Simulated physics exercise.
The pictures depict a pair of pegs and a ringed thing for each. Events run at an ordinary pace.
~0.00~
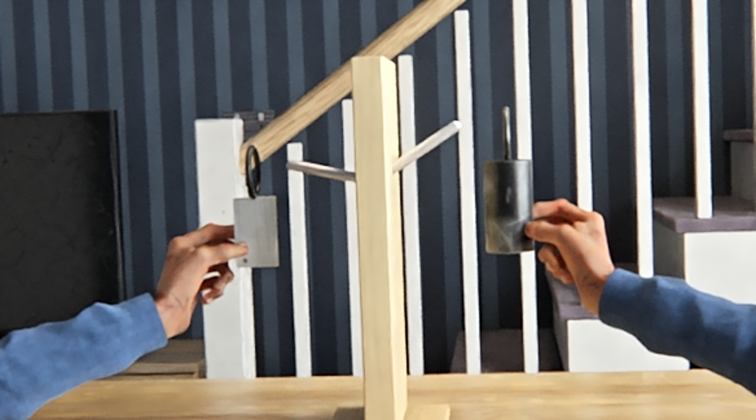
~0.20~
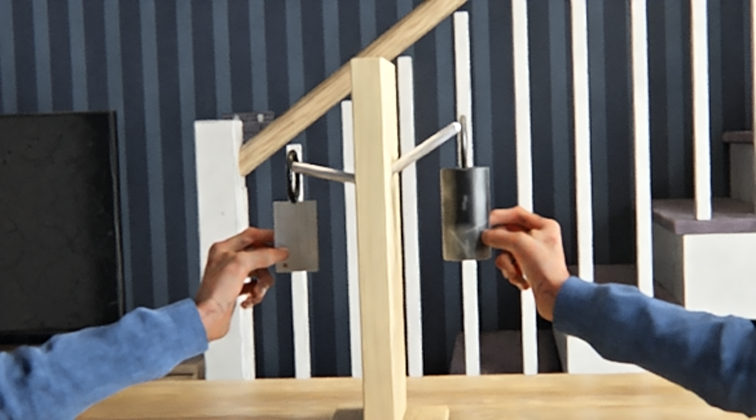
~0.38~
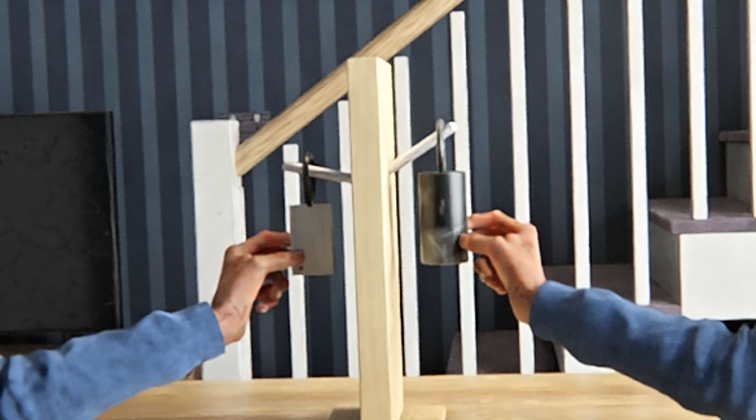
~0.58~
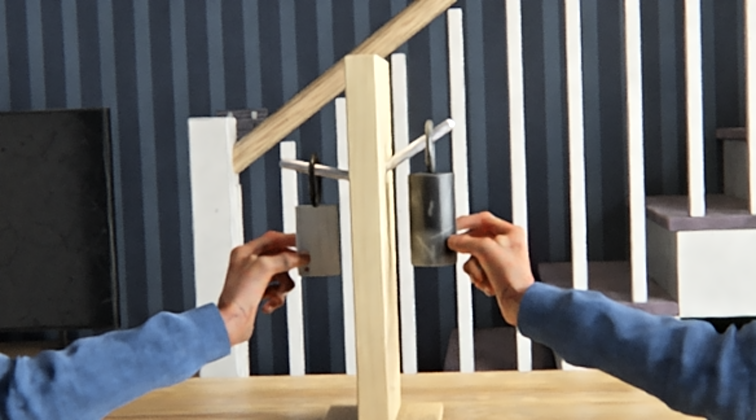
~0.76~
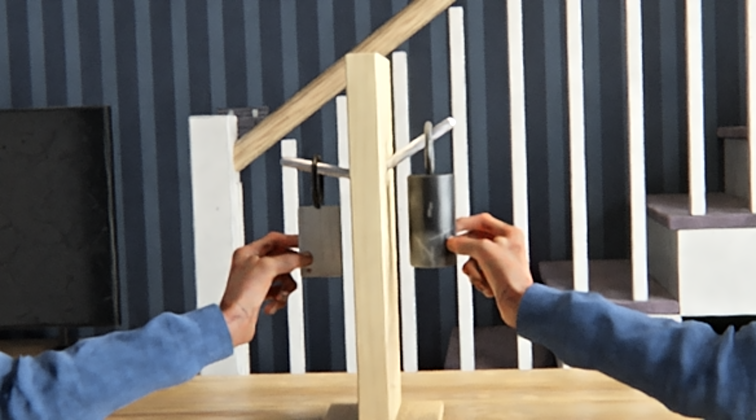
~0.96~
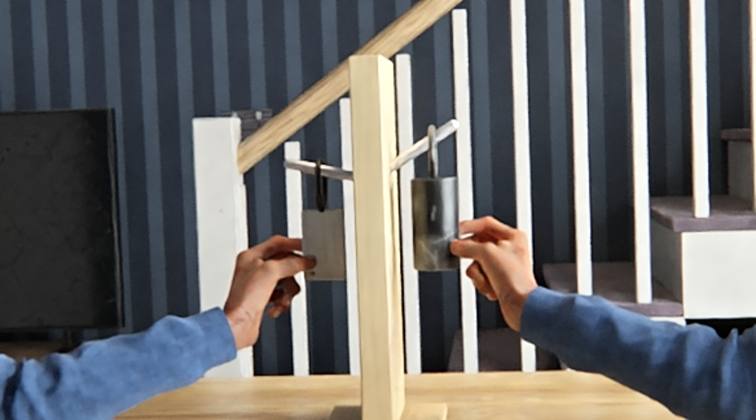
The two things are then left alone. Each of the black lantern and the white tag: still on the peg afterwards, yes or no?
Answers - the black lantern: Yes; the white tag: Yes.
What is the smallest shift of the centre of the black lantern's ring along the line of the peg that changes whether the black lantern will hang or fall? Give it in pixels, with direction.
The change comes after a move of 24 pixels towards the right.
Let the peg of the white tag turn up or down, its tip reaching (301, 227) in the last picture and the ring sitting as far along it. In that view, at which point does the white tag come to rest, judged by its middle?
It comes to rest close to (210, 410).
By 1.08 s, black lantern tilted by 8° near (430, 206); white tag at rest near (322, 220).
By 1.18 s, black lantern tilted by 7° near (420, 213); white tag at rest near (323, 220).
By 1.38 s, black lantern tilted by 8° near (419, 213); white tag at rest near (324, 220).
When it is over (2.0 s), the black lantern hangs there, near (418, 214); the white tag hangs there, near (326, 220).
